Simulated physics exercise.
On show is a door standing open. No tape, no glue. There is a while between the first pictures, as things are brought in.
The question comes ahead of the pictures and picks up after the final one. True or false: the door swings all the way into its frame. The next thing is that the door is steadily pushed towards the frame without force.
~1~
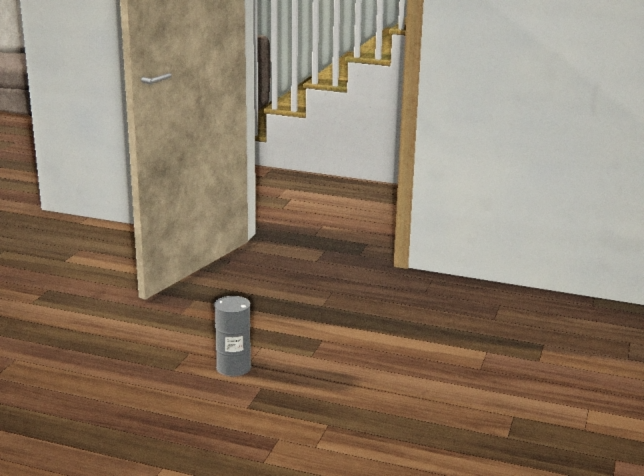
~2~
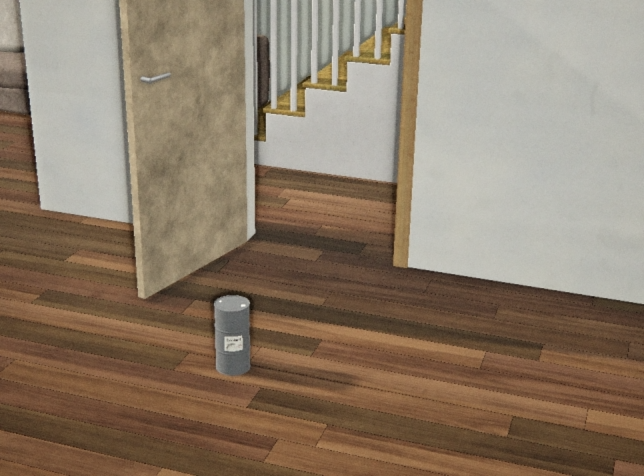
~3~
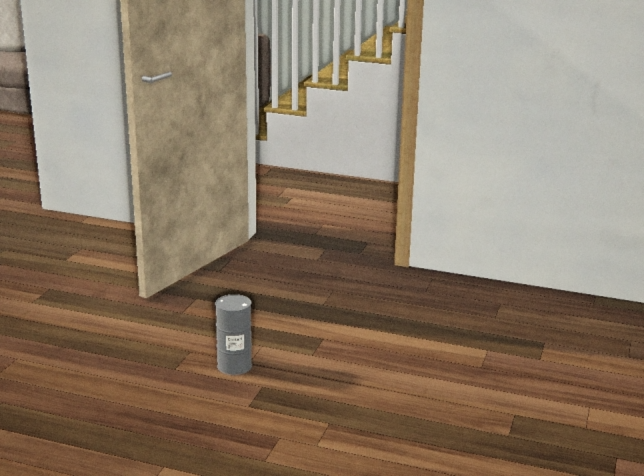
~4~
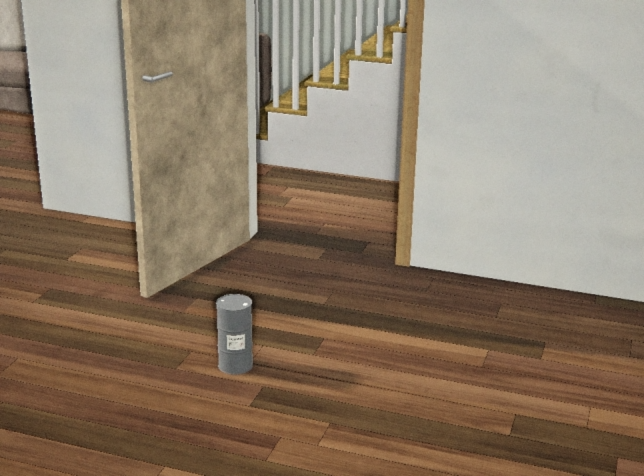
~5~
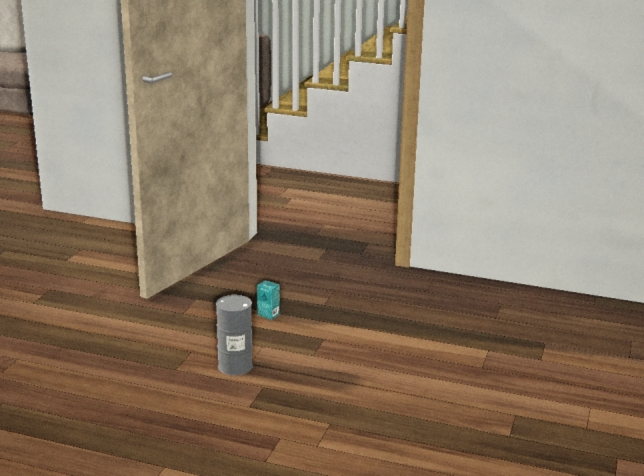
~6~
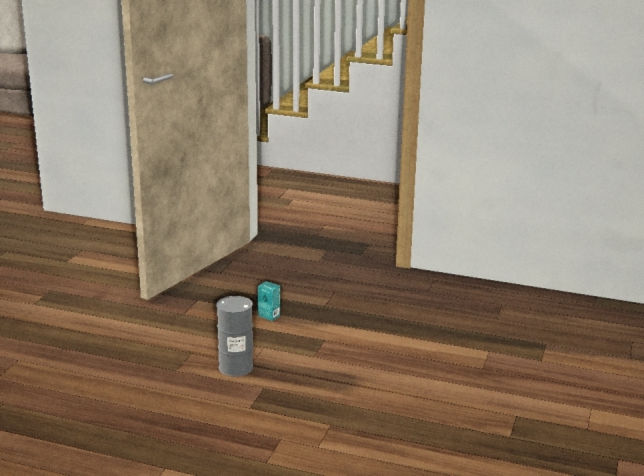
True.
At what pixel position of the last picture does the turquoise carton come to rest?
The object ends up somewhere near (299, 303).
Then, 0.80 s later than the last frame, door at 78°.
Then, 1.30 s later than the last frame, door at 53°; turquoise carton moved about its own width near (296, 303).
Then, 1.90 s later than the last frame, door at 21°; turquoise carton moved well along near (299, 303).
When it is over, door at 0°; moved from the start, turquoise carton; grey canister as before. End places, in pixels of the last picture, turquoise carton near (299, 303).
